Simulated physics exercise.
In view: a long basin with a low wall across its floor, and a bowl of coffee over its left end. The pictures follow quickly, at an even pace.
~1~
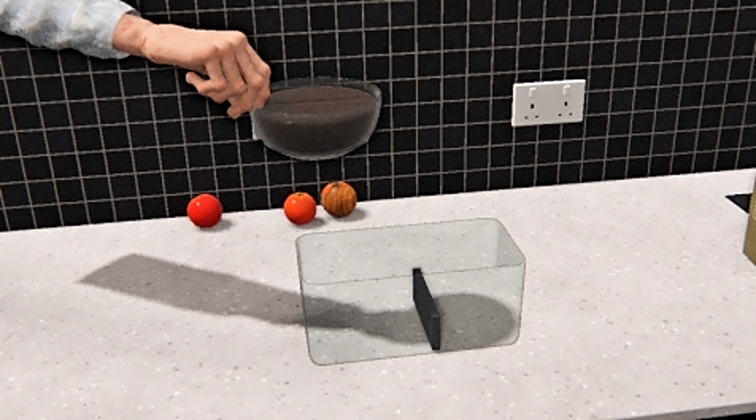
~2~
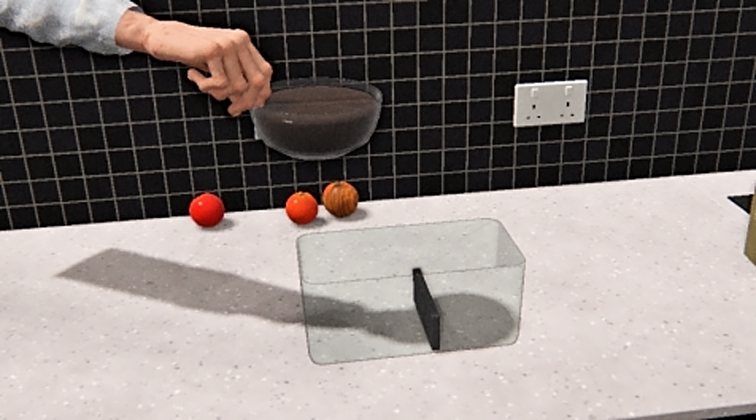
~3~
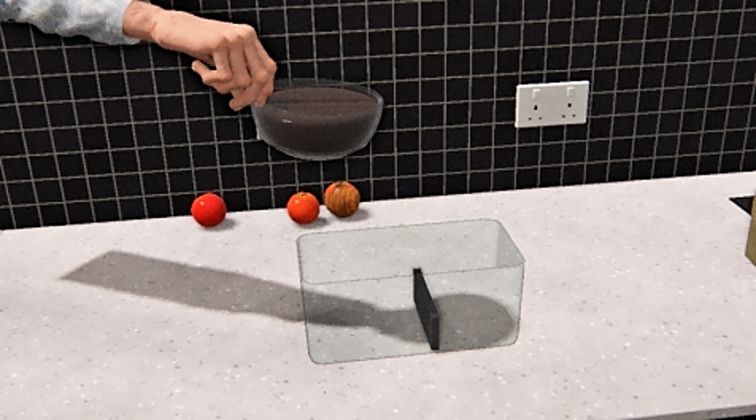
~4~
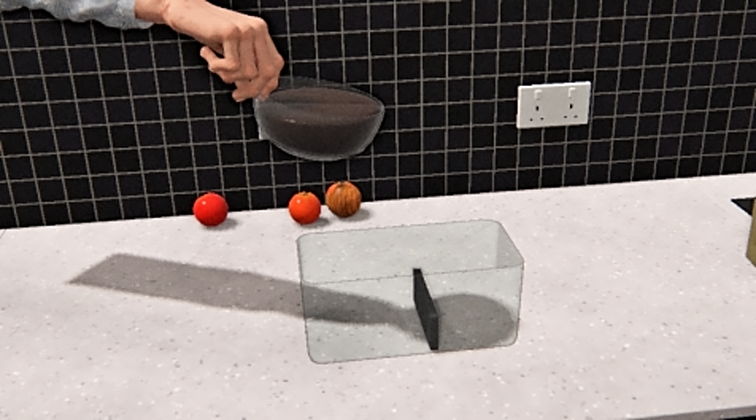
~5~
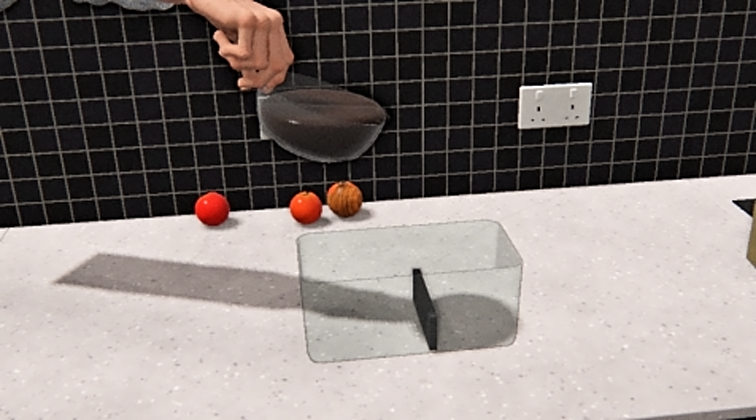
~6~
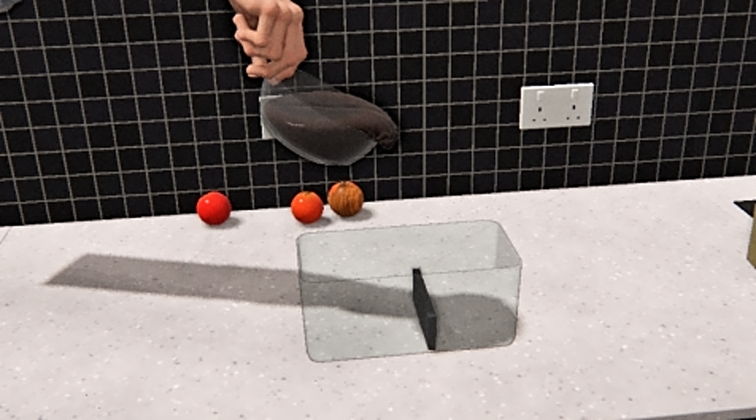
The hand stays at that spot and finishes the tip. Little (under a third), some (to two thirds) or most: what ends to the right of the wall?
In the end from a third to two thirds is right of the wall.
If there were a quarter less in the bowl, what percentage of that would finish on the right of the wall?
About 45 per cent.
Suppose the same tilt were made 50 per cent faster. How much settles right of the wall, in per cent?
It comes to 40 per cent or so.
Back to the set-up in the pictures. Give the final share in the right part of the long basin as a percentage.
It comes to 50 per cent or so.
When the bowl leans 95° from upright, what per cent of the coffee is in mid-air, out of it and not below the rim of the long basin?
Some 45 per cent.
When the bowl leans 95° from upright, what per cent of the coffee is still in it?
Some 10 per cent.
A moment on, the bowl is tipped on its side and 10 per cent is still to pour, 4 is left of the wall and 41 right of it.
Next, the bowl is tipped right over and 0 per cent is still to pour, 40 is left of the wall and 50 right of it.
Then the bowl is tipped right over and 0 per cent is still to pour, 46 is left of the wall and 50 right of it.
Later the bowl is tipped right over and 0 per cent is still to pour, 46 is left of the wall and 50 right of it.
Finally, 46 per cent lies left of the wall, 50 right of it and 4 outside.
